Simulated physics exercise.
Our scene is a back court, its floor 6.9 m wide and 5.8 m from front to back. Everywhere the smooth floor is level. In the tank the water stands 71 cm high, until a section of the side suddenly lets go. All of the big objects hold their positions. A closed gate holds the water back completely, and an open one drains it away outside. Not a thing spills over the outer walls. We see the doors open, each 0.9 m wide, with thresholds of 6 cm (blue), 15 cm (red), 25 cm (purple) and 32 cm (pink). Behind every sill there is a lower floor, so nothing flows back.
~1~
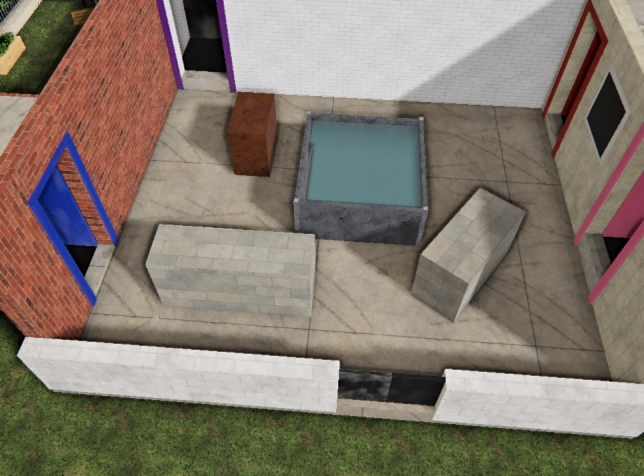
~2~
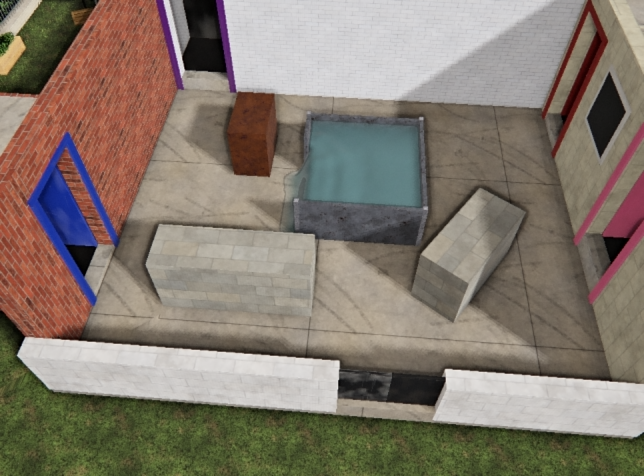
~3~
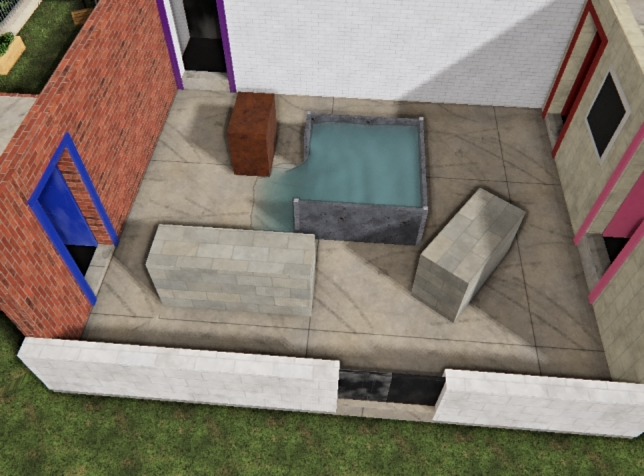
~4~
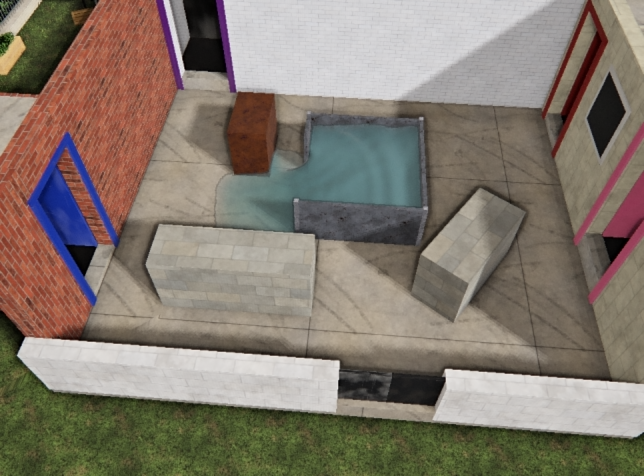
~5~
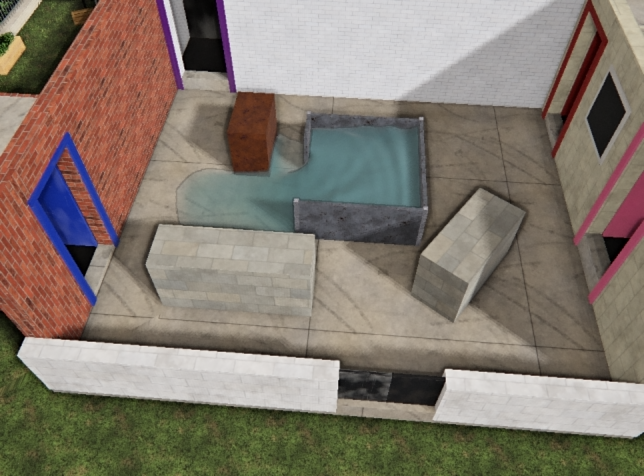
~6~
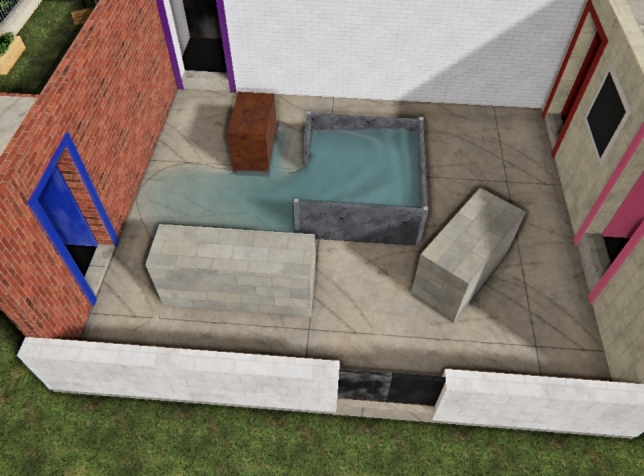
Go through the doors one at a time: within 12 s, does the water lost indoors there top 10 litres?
In order: The blue door lets in a larger amount than the limit, the red door lets in a smaller amount than the limit, the purple door lets in a smaller amount than the limit, the pink door lets in a smaller amount than the limit.
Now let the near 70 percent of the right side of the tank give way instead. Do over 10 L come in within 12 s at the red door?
Compared with the limit, red is more.
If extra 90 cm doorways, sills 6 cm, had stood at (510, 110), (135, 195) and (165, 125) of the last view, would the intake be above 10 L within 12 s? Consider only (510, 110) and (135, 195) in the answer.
In turn: Short of it, beyond it.
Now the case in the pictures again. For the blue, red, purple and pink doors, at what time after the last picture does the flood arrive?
Arrival: Blue 0.3 s, red 5.0 s, purple 1.2 s, pink 6.0 s.
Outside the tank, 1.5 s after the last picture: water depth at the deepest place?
Roughly 40 cm.
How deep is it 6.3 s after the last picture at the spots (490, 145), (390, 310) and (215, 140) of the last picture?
3, 4 and 4 cm.
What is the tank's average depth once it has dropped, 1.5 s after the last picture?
Some 29 cm on average.
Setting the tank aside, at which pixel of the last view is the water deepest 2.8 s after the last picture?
Position: About (70, 365).
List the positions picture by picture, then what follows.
The first frame shows still water, 71 cm deep, in the tank at (363, 162).
In the second frame, water pours out at (304, 194) and has run 0.7 m, to a hidden place; typically 6 cm deep outside, 71 cm at the tank's back.
In the third frame, water pours out at (304, 194) and has run 0.9 m, to (272, 169); typically 11 cm deep outside, 71 cm at the tank's back.
In the fourth frame, the front is at (221, 187), 1.4 m from the gap at (304, 195); 2.1 m2 of floor is under water; 67 cm left at the back of the tank.
In the fifth frame, the front is at (185, 185), 2.0 m from the gap at (304, 195); 3.5 m2 of floor is under water; 59 cm left at the back of the tank.
In the sixth frame, the front is at (143, 199), 2.6 m from the gap at (304, 195); 4.8 m2 of floor is under water; 62 cm left at the back of the tank.
Then, 0.7 s after the last picture water covers 25 % of the floor and is deepest (39 cm) near (143, 208); blue door 20 cm at the sill, 9 L in, red door not reached, purple door not reached, pink door not reached.
Then, 1.5 s after the last picture water covers 35 % of the floor and is deepest (40 cm) near (129, 215); blue door 24 cm at the sill, 111 L in, red door not reached, purple door 17 cm at the sill, 0 L in, pink door not reached.
Then, 2.8 s after the last picture water covers 45 % of the floor and is deepest (28 cm) near (70, 365); blue door 15 cm at the sill, 212 L in, red door not reached, purple door 20 cm at the sill, 0 L in, pink door not reached.
Then, 6.3 s after the last picture water covers 85 % of the floor and is deepest (15 cm) near (542, 120); blue door 9 cm at the sill, 260 L in, red door 13 cm at the sill, 0 L in, purple door 12 cm at the sill, 0 L in, pink door 2 cm at the sill, 0 L in.
Then, 11.3 s after the last picture water covers 100 % of the floor and is deepest (12 cm) near (497, 399); blue door 5 cm at the sill, 271 L in, red door 9 cm at the sill, 0 L in, purple door 5 cm at the sill, 0 L in, pink door 10 cm at the sill, 0 L in.
